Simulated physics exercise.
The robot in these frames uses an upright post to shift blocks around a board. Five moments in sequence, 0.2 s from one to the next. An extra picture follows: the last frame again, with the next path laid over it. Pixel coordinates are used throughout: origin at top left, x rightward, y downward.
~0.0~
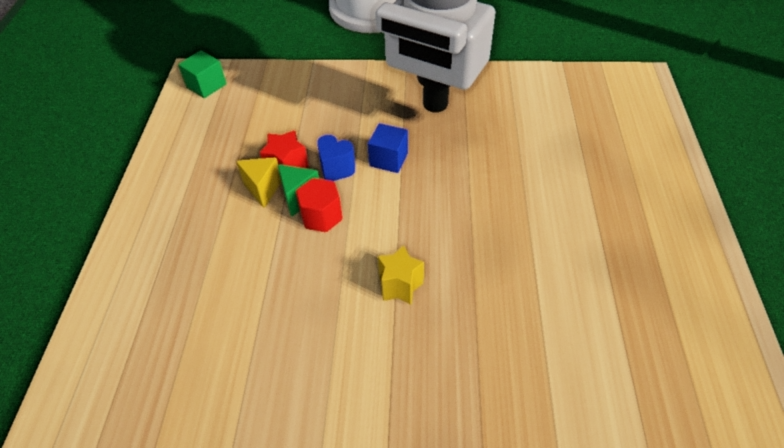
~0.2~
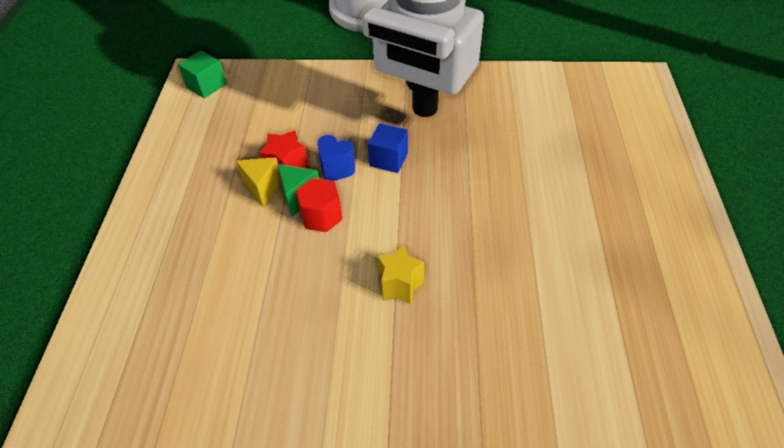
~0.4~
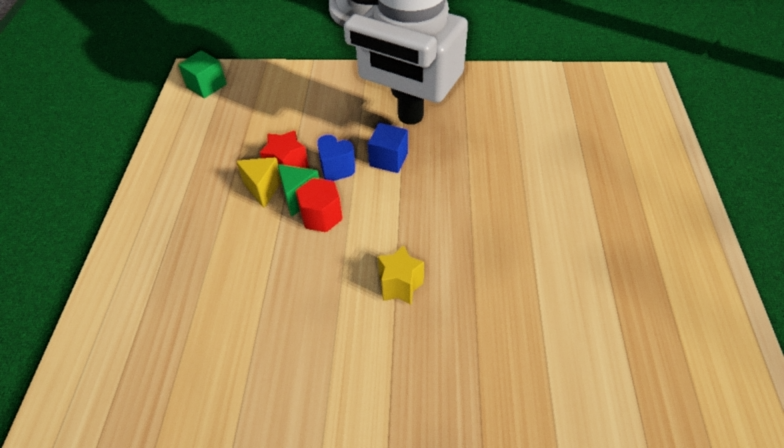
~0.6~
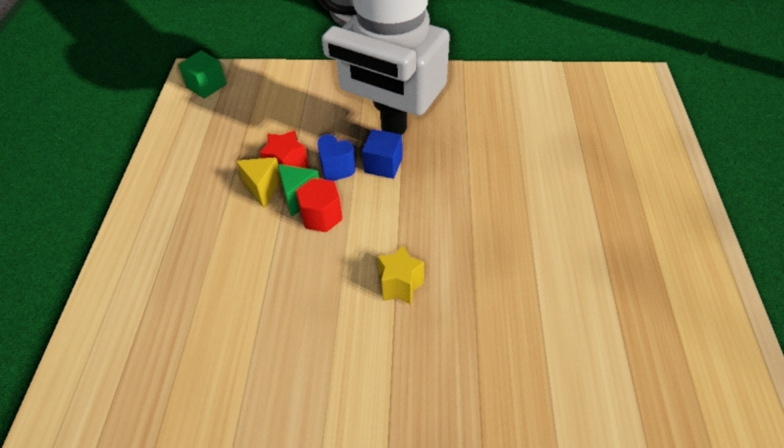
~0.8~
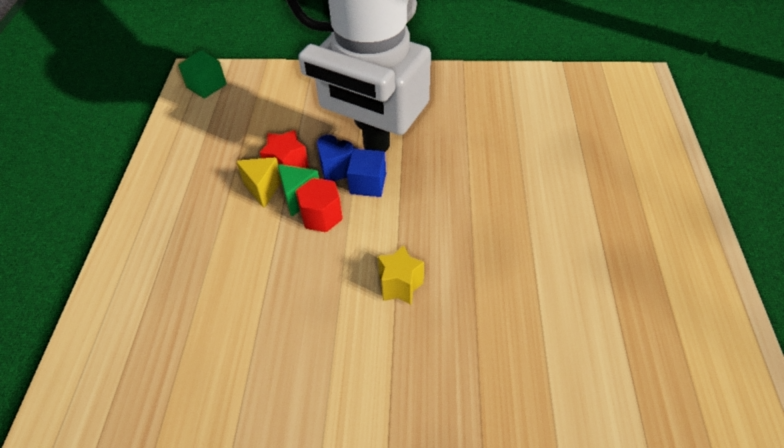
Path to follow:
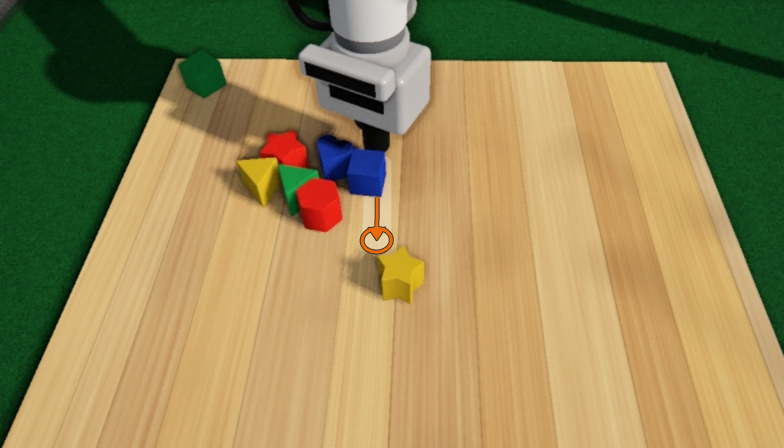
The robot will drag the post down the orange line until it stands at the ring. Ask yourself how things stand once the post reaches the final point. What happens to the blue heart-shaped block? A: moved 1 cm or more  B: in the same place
B: In the same place.
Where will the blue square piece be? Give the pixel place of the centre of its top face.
I'd expect the centre of its top face to be at (341, 215).
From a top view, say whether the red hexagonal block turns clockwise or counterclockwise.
My answer: Clockwise.
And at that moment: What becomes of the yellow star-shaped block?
It's unmoved.
Drawn move, from (378, 164) directly to (377, 240).
One third of the way, post (376, 171); blue square piece (357, 183), turned 30° clockwise.
Two thirds of the way, post (376, 197); red hexagonal block (306, 200); blue square piece (345, 204), turned 75° clockwise.
At the end, post (375, 224); red hexagonal block (304, 203), turned 20° clockwise; blue heart-shaped block still; blue square piece (341, 215), turned 85° clockwise; yellow star-shaped block still.
